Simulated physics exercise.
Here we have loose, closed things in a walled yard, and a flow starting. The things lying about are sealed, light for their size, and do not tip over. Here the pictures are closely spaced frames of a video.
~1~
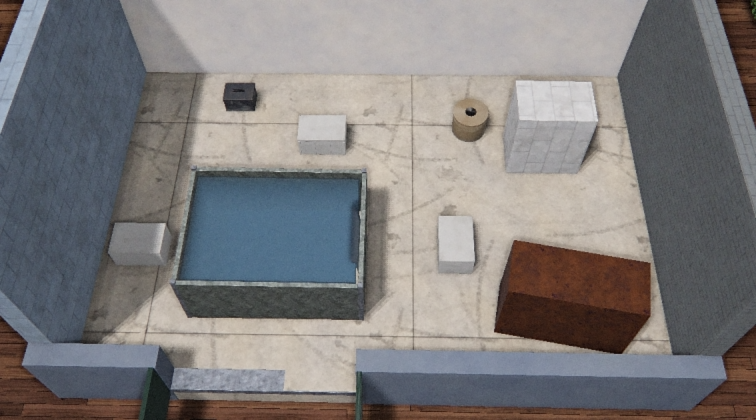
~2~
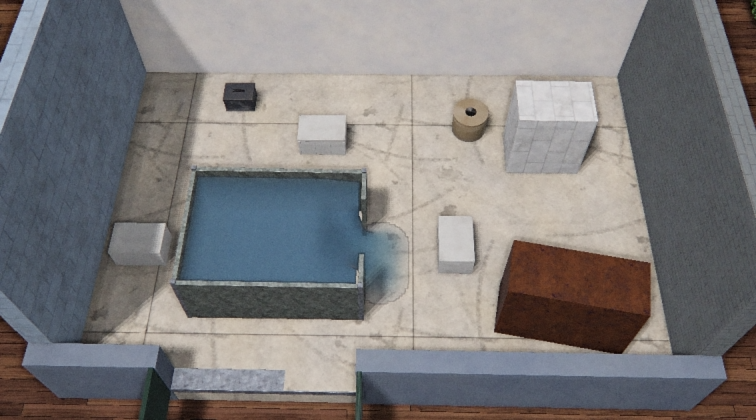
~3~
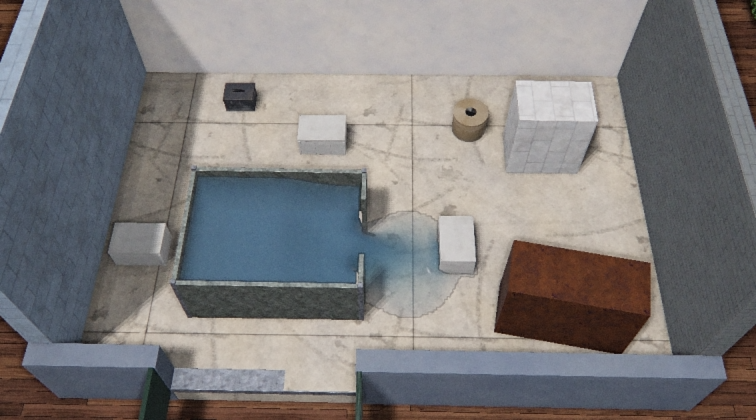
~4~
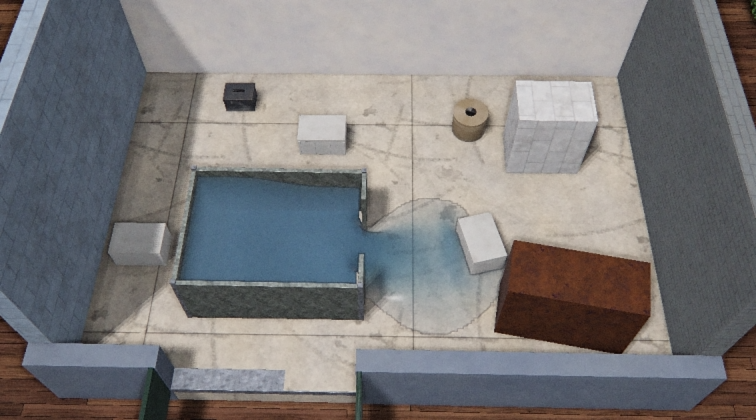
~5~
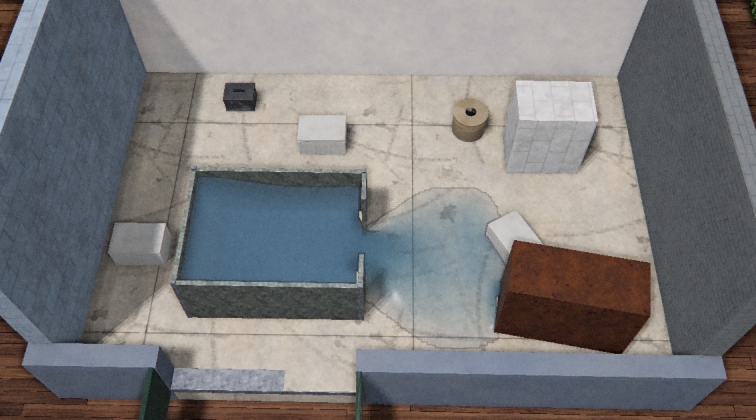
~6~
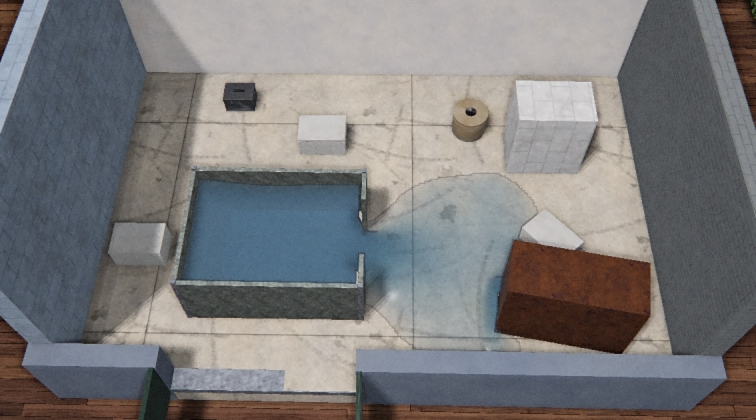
Water pouring from a gap in a tank's right wall, spreading across a walled yard and pushing one white crate rightward behind a rusty block.
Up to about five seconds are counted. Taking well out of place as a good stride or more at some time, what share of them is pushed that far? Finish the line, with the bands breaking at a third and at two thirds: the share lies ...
The share lies between a third and two thirds.
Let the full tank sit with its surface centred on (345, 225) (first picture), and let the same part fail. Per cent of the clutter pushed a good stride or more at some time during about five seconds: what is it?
It works out at about 40 percent.
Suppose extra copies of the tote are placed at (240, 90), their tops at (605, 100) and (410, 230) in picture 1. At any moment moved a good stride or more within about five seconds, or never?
Answers in the order given: Went past the threshold, went past the threshold.
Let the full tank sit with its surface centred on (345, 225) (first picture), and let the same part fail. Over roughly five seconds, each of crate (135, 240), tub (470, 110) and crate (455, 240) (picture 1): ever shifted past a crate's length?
Object by object: Below the mark, over the mark, over the mark.
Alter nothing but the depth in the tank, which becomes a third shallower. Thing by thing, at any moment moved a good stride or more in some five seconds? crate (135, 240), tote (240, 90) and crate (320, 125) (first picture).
Note, in sequence: Within that / within that / within that.
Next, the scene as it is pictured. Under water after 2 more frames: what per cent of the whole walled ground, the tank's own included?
My estimate is about 35 per cent.
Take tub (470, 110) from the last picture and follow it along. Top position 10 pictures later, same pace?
About (458, 89).
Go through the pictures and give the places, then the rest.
In the first picture, a crate at (457, 238) rests on the ground; a crate at (322, 127) rests on the ground; 0 of 5 have shifted.
In the second picture, a crate at (457, 238) rests on the ground; a crate at (322, 127), on the bottom; 0 of 5 have shifted.
In the third picture, a crate at (457, 238), on the bottom; a crate at (322, 127) rests on the ground; 0 of 5 have shifted.
In the fourth picture, a crate at (482, 237), on the bottom, close to its start; a crate at (322, 127), on the bottom; 1 of 5 have shifted.
In the fifth picture, a crate at (517, 236), on the bottom, a stride from its start; a crate at (322, 127) rests on the ground; 1 of 5 have shifted.
In the sixth picture, a crate at (553, 234), on the bottom, a stride from its start; a crate at (322, 127) rests on the ground; 1 of 5 have shifted.
A moment on, 1 of 5 are well off their spots; 0 afloat.
Next, 1 of 5 are well off their spots; 1 afloat.
Later, 2 of 5 are well off their spots; 1 afloat.
In the end, 2 of 5 are well off their spots, and 2 have been at some point; 1 afloat.
